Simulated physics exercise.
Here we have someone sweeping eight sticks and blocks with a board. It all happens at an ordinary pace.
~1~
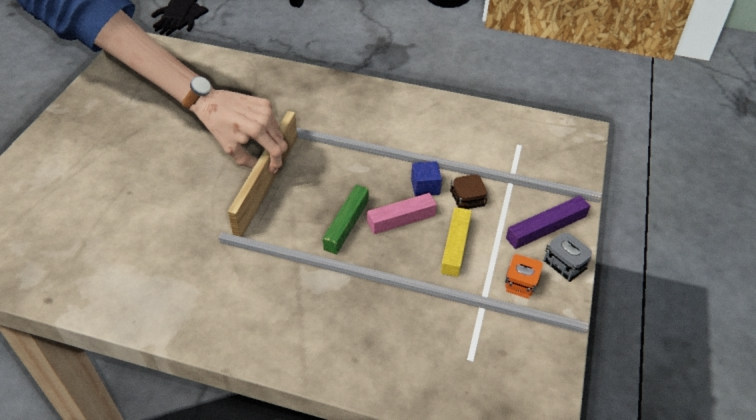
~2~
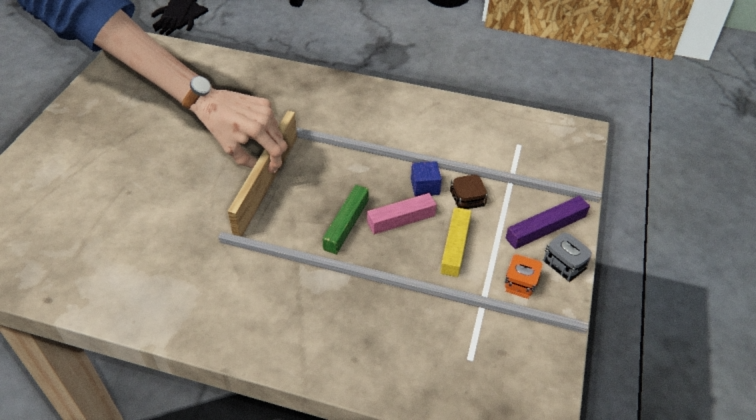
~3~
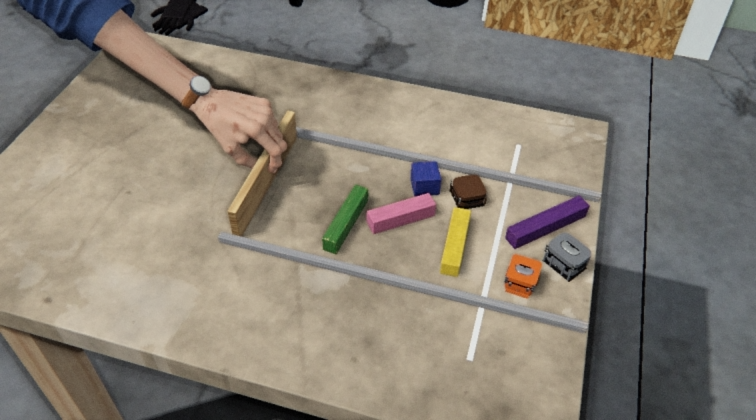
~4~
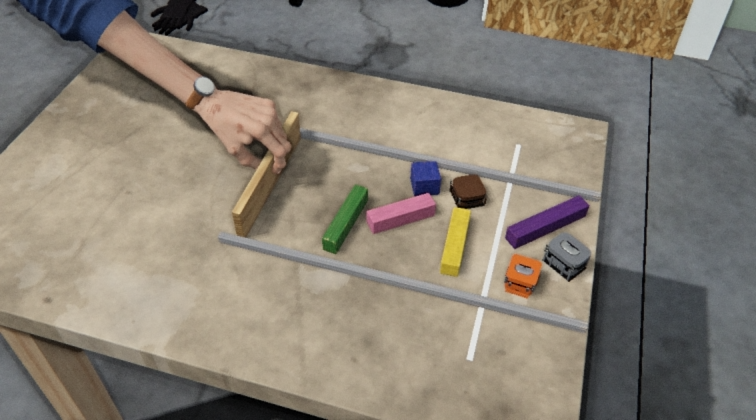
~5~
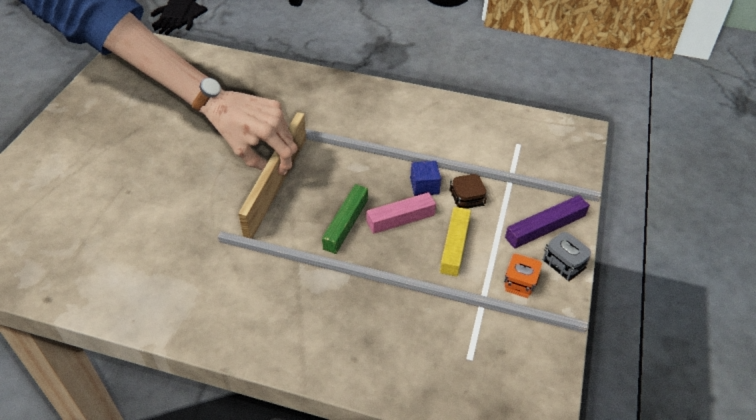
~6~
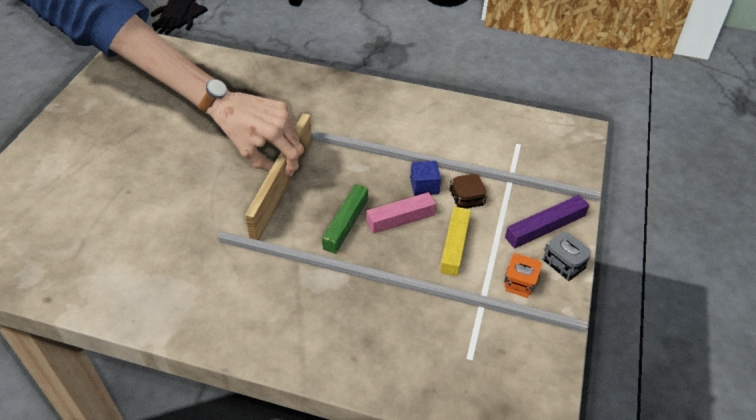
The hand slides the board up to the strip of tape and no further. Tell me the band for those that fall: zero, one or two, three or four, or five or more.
As it turns out, the number that fall off is zero.
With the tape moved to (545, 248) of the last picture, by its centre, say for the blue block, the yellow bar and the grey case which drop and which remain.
The blue block survives, the yellow bar stays on, the grey case tumbles off.
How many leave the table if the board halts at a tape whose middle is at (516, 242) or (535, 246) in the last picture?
The counts: 1 and 3.
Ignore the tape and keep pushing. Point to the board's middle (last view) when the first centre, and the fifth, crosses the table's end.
About (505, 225), then (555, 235).
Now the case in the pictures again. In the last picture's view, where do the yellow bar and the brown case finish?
About (537, 262), and the other about (548, 210).
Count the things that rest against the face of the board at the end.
It touches 2.
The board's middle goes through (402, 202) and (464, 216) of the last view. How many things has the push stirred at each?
By then 3, and 6.
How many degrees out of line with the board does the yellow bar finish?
Near 0 degrees.
Early on, none off yet; grey case at rest near (567, 255); purple bar at rest near (548, 221); orange case at rest near (522, 276).
A while later, none off yet; grey case at rest near (567, 255); purple bar moving near (556, 222); orange case at rest near (524, 276).
Finally, the number that fall off is zero.
